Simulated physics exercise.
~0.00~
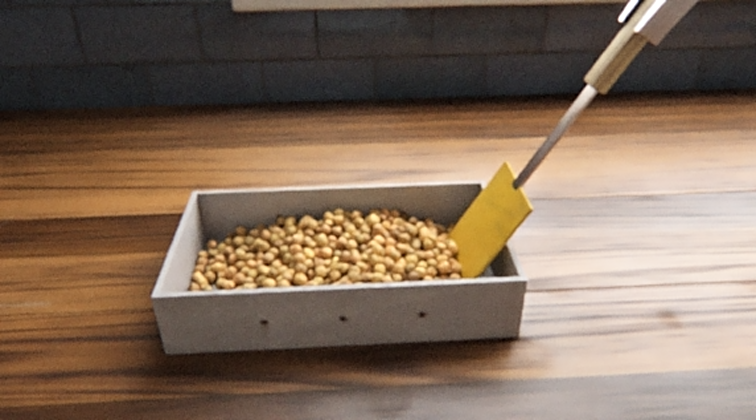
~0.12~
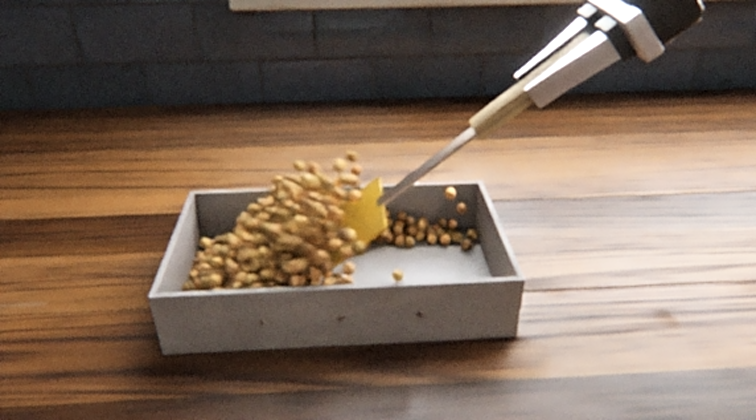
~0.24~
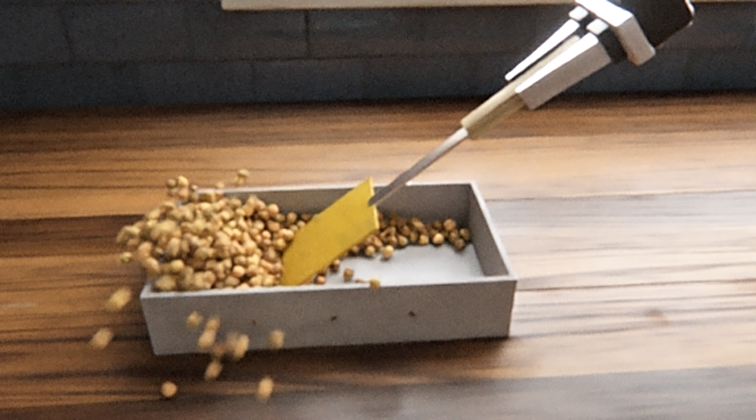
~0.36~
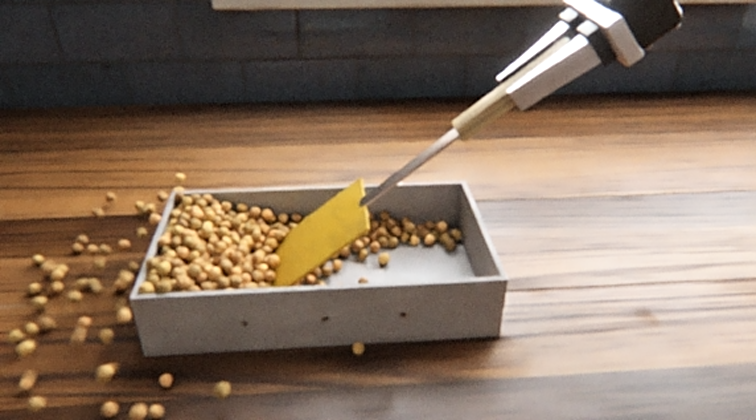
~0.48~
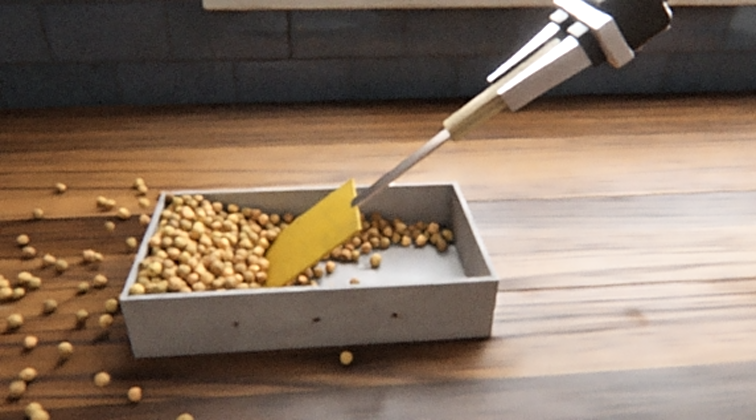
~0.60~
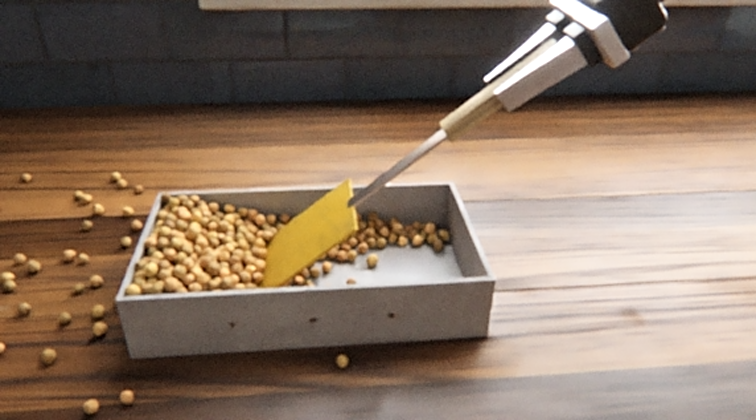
On a brown wooden counter before a dark tiled wall, seen from the front and slightly above, a shallow grey trough holds a heap of tan dried chickpeas. A robot arm grips a turner whose yellow blade rests at the trough's right end. The blade sweeps left, shoving the chickpeas into a steep, tumbling mound and leaving a few behind at the right. It stops abruptly, and some spill over the left end and front edge, scattering across the counter. Finally, most lie piled in the trough's left side against the still blade, with strays on the wood.
